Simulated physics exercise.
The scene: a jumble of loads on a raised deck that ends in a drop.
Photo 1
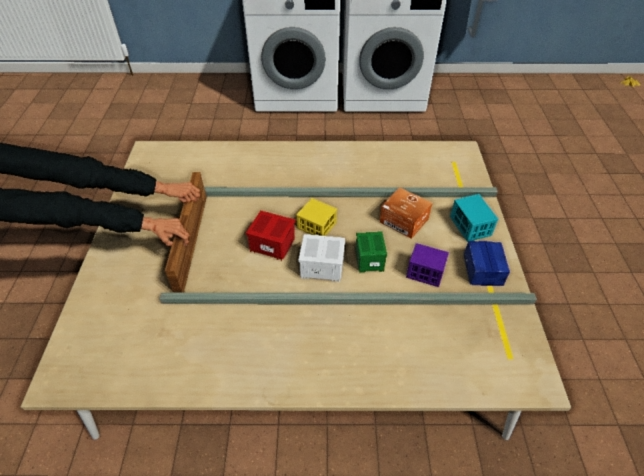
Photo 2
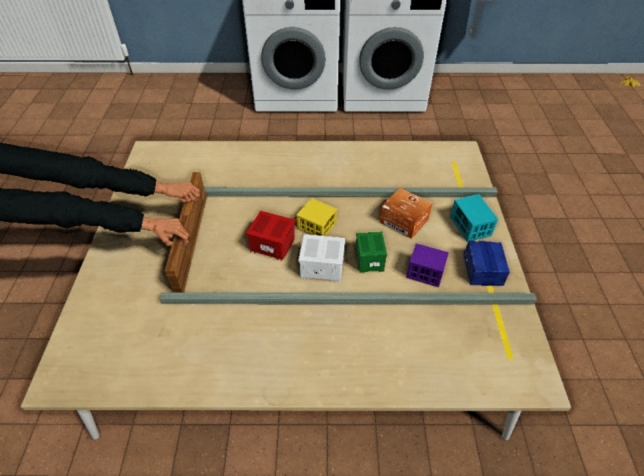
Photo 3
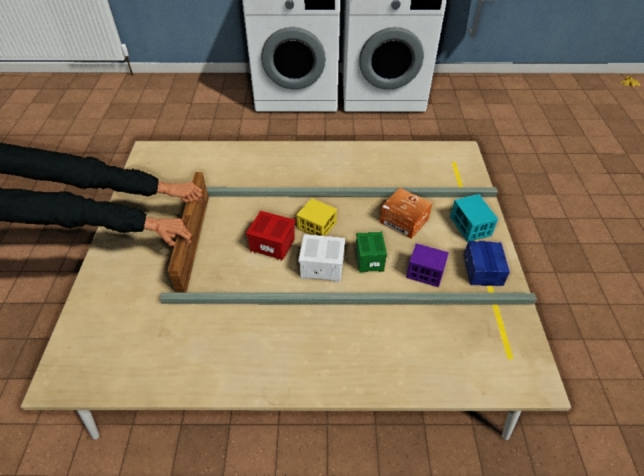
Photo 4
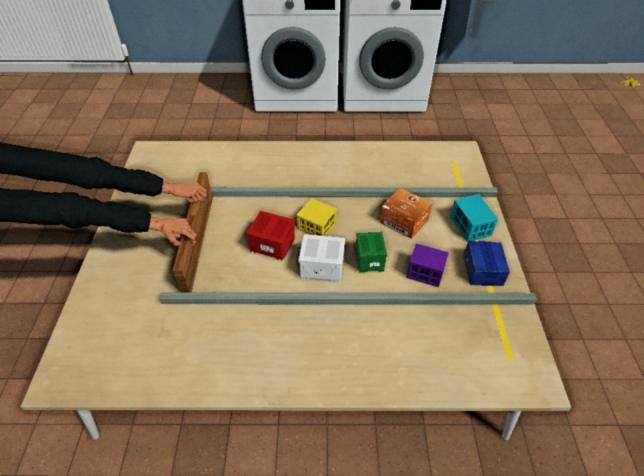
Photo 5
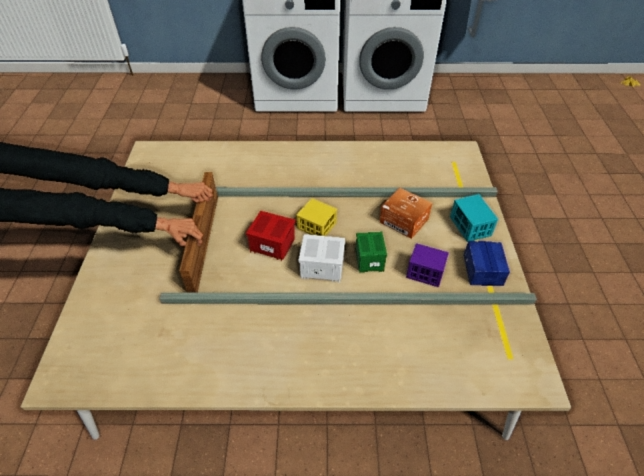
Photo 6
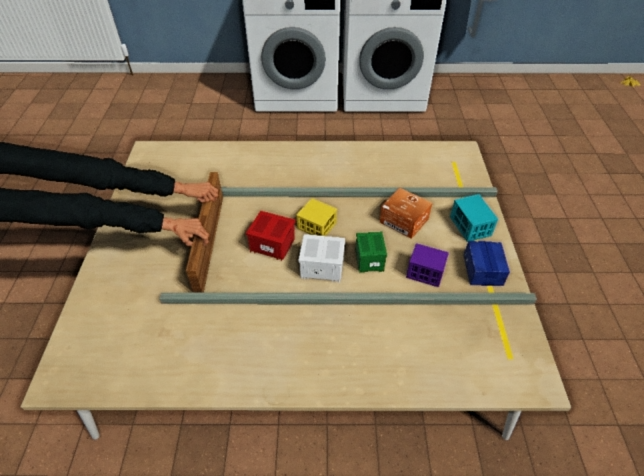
The clip shows two hands on a wooden plank at the left of a table, sliding it slowly a short way right between two rails, while eight colourful boxes and crates ahead of it stay still.
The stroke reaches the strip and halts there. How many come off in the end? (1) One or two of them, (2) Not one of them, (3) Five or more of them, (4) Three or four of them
Five or more of them.
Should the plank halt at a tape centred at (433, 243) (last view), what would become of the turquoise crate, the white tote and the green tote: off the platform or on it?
Here's how it goes: The turquoise crate ends up below, the white tote stays where it is, and the green tote stays where it is.
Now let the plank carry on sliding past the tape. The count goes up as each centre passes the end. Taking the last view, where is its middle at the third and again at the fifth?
The middle is near (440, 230) first and near (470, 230) after.
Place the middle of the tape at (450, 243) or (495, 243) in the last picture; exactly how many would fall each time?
Counts: 3, 5.
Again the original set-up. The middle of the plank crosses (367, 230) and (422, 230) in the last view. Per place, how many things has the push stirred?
That makes 6 at the first spot and 8 at the second.
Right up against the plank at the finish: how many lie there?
Total: 3.
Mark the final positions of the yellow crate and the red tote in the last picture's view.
The yellow crate comes to rest close to (486, 210), while the red tote rests close to (498, 232).
Soon after, none off yet; turquoise crate at rest near (473, 218); blue parcel at rest near (486, 263); purple crate at rest near (427, 265).
At rest, the number that fall off is five or more; fallen, green tote, orange box, purple crate, blue parcel and turquoise crate.
